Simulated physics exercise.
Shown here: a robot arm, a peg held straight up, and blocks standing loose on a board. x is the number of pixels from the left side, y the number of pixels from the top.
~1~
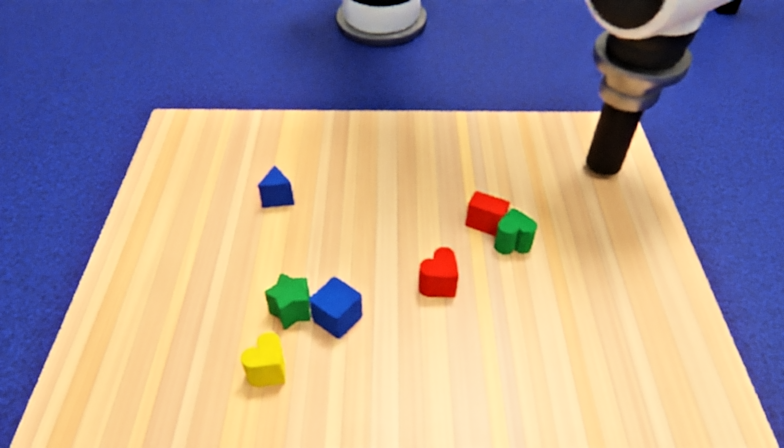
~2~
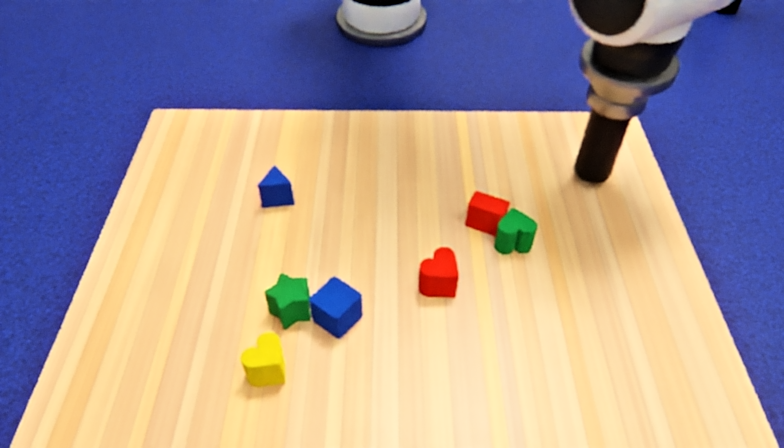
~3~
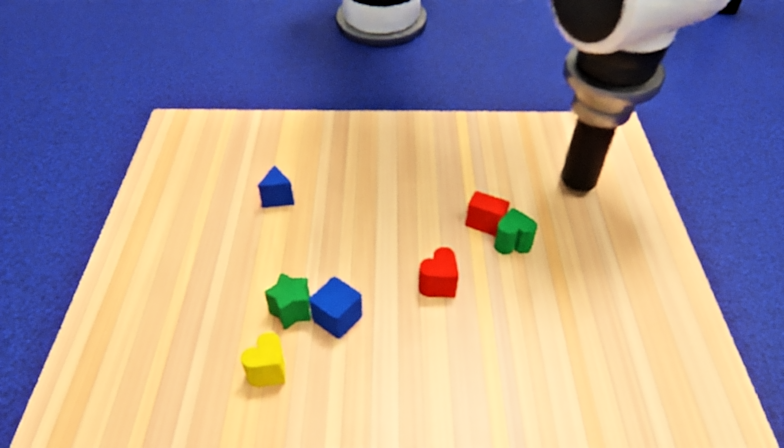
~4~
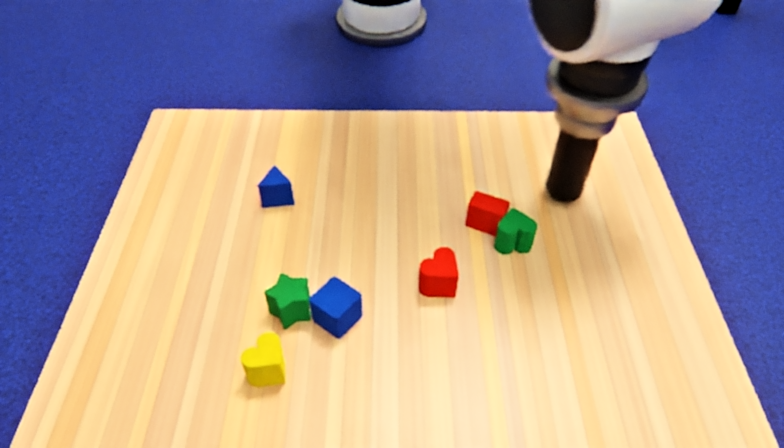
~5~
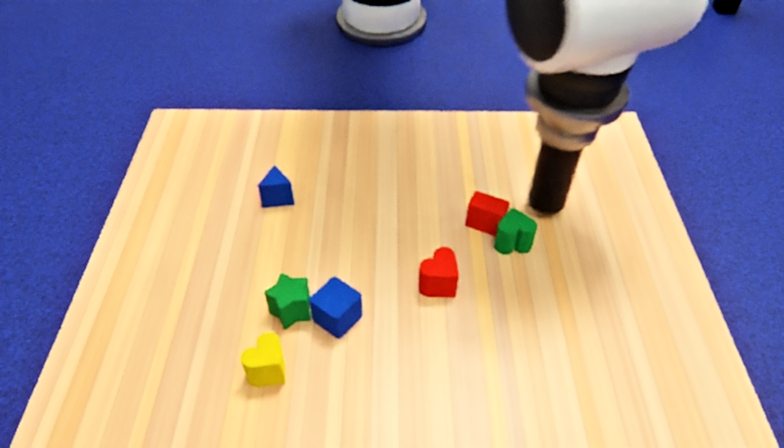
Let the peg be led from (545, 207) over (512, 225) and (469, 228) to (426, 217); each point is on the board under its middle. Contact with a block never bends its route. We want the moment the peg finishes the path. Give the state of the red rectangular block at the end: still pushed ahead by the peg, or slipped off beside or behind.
Held in front.
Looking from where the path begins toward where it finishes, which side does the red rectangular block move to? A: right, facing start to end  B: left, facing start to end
Answer: A.
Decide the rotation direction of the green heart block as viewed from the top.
The turn is anti-clockwise.
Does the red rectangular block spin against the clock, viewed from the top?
That would be a no.
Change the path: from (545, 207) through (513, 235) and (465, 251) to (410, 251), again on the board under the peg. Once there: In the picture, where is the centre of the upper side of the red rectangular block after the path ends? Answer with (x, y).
My estimate: (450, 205).
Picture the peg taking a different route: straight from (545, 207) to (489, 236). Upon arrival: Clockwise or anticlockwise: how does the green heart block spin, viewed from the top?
From overhead, the rotation is counterclockwise.
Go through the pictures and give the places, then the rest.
Peg's lower end at (604, 163); red heart block at (441, 263); red rectangular block at (489, 202); green heart block at (517, 222), in the first picture.
Peg at (592, 171); blocks still, in the second picture.
Peg at (579, 179); blocks still, in the third picture.
Peg at (564, 189); blocks still, in the fourth picture.
Peg at (547, 200); red heart block at (441, 263); red rectangular block at (489, 202); green heart block at (517, 222), in the fifth picture.
What follows on the original path. One third of the way, peg at (513, 218); red rectangular block at (475, 204), turned 10° clockwise; green heart block at (513, 228), turned 30° anticlockwise.
Two thirds of the way, peg at (469, 221); red rectangular block at (438, 201), turned 60° clockwise; green heart block at (507, 233), turned 55° anticlockwise.
At the end, peg at (427, 210); red heart block still; red rectangular block at (397, 189), turned 75° clockwise; green heart block at (507, 233), turned 55° anticlockwise.
